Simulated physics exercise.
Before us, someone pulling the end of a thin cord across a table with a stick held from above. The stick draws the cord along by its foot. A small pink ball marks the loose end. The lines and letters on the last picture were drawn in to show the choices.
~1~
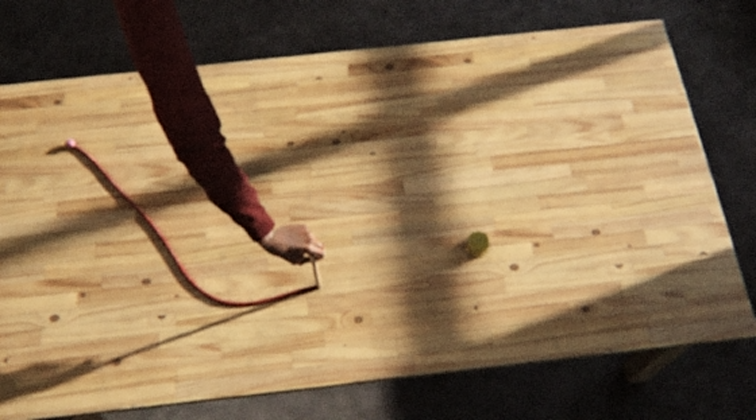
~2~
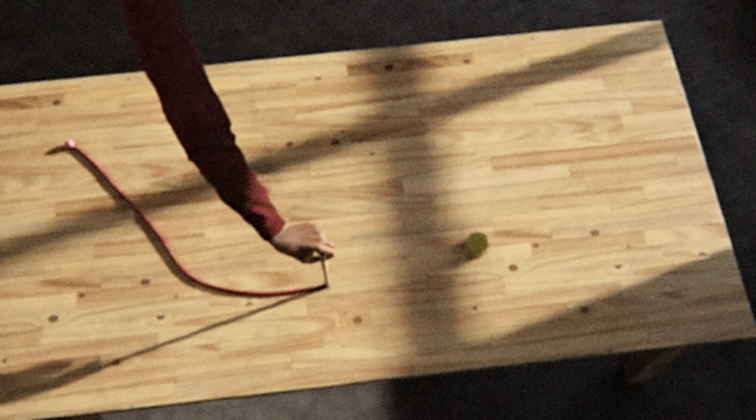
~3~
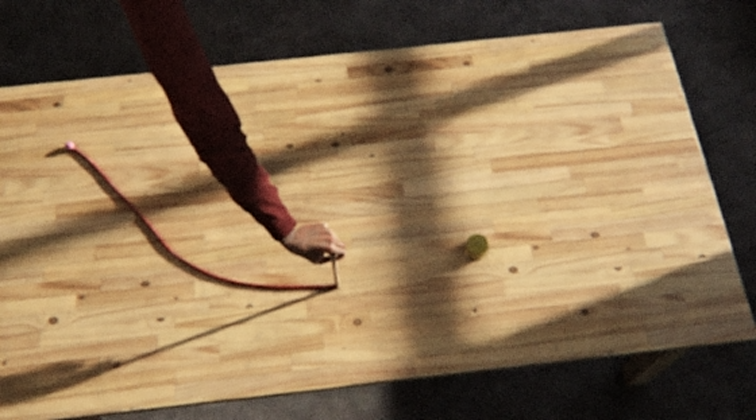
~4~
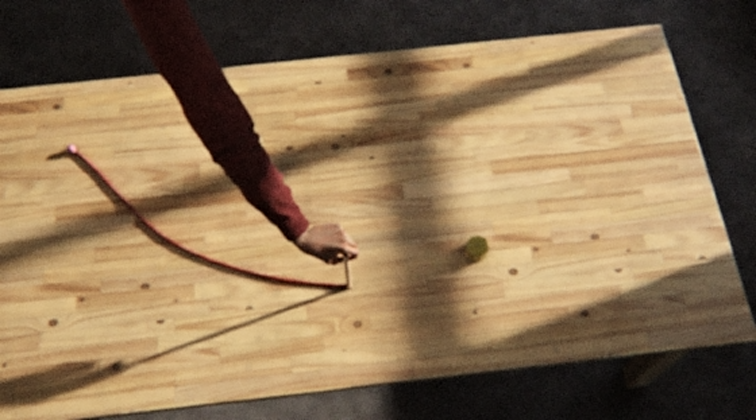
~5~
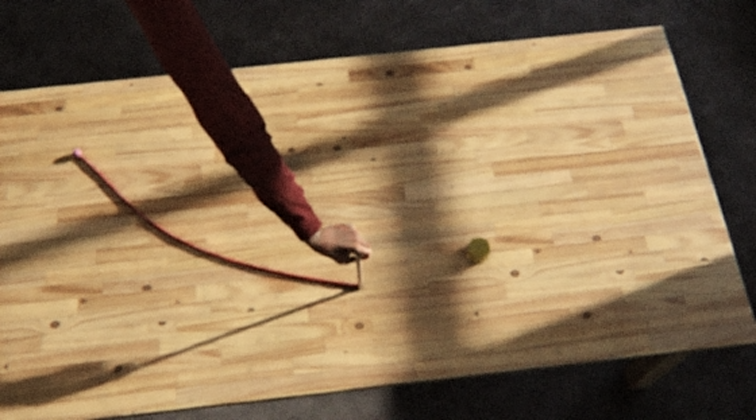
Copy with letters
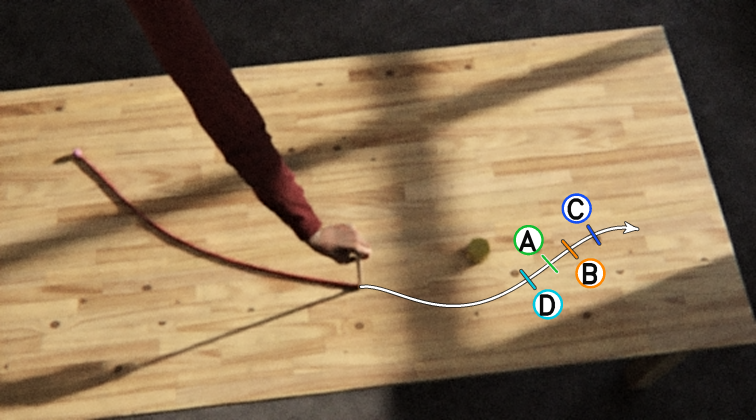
A hand in a dark red sleeve dragging a thin red cord rightward across a wooden table with an upright stick.
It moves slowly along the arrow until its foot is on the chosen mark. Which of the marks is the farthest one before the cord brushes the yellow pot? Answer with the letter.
No farther than A.
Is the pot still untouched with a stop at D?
Yes.
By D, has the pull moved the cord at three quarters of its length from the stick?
Yes.
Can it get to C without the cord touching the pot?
No.
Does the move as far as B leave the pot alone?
No.
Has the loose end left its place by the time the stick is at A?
Yes.
On the copy, A at (550, 264); B at (570, 249); C at (594, 235); D at (528, 279); the route from (361, 287) via (510, 290) to (637, 229).
On A. First, foot of the stick (431, 304), middle of the cord (263, 252), free end (118, 188).
Then, foot of the stick (500, 296), middle of the cord (325, 266), free end (170, 212).
Finally, foot of the stick (550, 264), middle of the cord (373, 266), free end (211, 227); nothing has been touched.
By contrast, B brings the cord against the pot; C brings the cord against the pot; D is safe but short.
